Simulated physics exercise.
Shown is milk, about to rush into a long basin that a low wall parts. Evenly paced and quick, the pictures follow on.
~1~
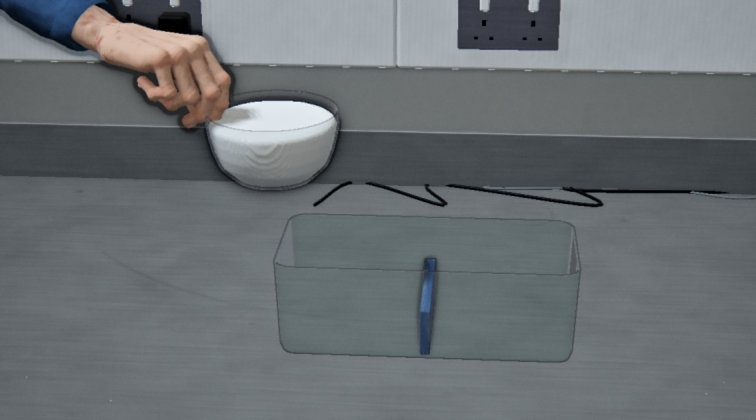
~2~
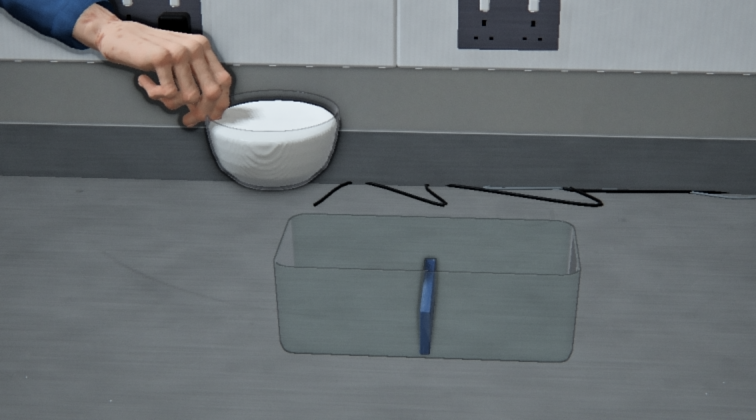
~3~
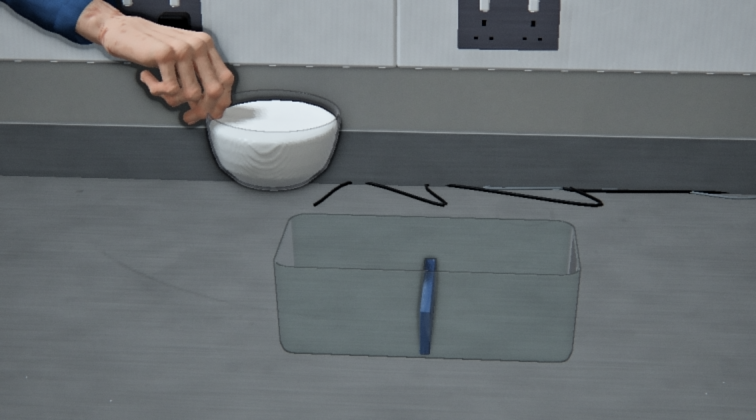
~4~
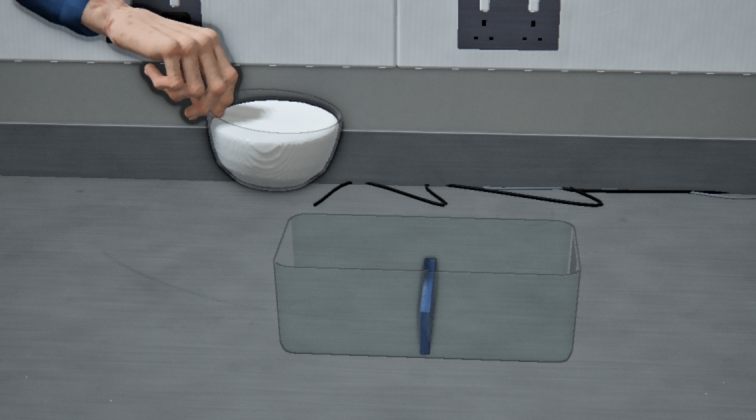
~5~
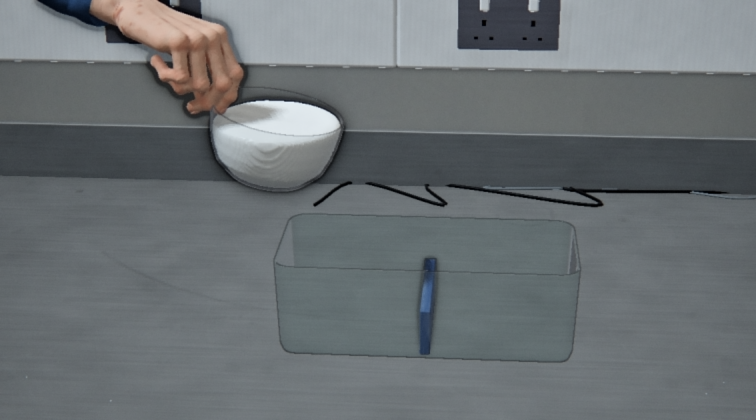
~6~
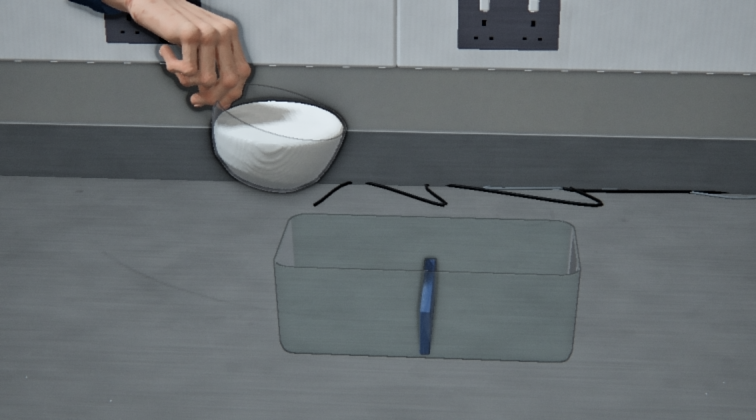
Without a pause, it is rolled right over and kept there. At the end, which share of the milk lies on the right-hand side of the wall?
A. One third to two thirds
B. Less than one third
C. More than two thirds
B.
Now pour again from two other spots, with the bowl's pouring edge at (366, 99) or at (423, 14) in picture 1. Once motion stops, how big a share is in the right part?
Roughly 35 in a hundred the first time and 85 in a hundred the second.
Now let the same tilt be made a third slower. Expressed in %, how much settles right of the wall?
Some 0 per cent.
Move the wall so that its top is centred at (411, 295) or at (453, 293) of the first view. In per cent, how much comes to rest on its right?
The first one comes to 25 percent, while the second comes to 10 percent.
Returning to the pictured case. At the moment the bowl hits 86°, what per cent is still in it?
Some 35 in a hundred has yet to spill out.
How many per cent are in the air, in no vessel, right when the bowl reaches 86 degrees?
Some 40 per cent, I'd say.
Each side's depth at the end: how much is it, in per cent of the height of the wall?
The left reads 60 in a hundred and the right 0 in a hundred.
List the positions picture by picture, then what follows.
It leans 0°; its right rim is at (338, 113); the milk meets the walls at (211, 118) and (336, 120); the long basin's rim runs from (282, 240) to (577, 249); the wall's top is at (428, 285), in the first picture.
It leans 1°; its right rim is at (338, 114); the milk meets the walls at (211, 118) and (336, 120), in the second picture.
It leans 3°; its right rim is at (339, 116); the milk meets the walls at (212, 117) and (337, 122), in the third picture.
It leans 6°; its right rim is at (341, 120); the milk meets the walls at (214, 115) and (338, 123), in the fourth picture.
It leans 11°; its right rim is at (343, 125); the milk meets the walls at (215, 115) and (341, 124), in the fifth picture.
It leans 16°; its right rim is at (344, 132); the milk meets the walls at (217, 116) and (344, 125), in the sixth picture.
A moment on, the bowl is tipped on its side and 33 per cent is still to pour, 30 is left of the wall and 0 right of it.
Next, the bowl is tipped right over and 0 per cent is still to pour, 92 is left of the wall and 1 right of it.
Then the bowl is tipped right over and 0 per cent is still to pour, 93 is left of the wall and 4 right of it.
Later the bowl is tipped right over and 0 per cent is still to pour, 93 is left of the wall and 5 right of it.
Finally, 93 per cent lies left of the wall, 5 right of it and 3 outside.
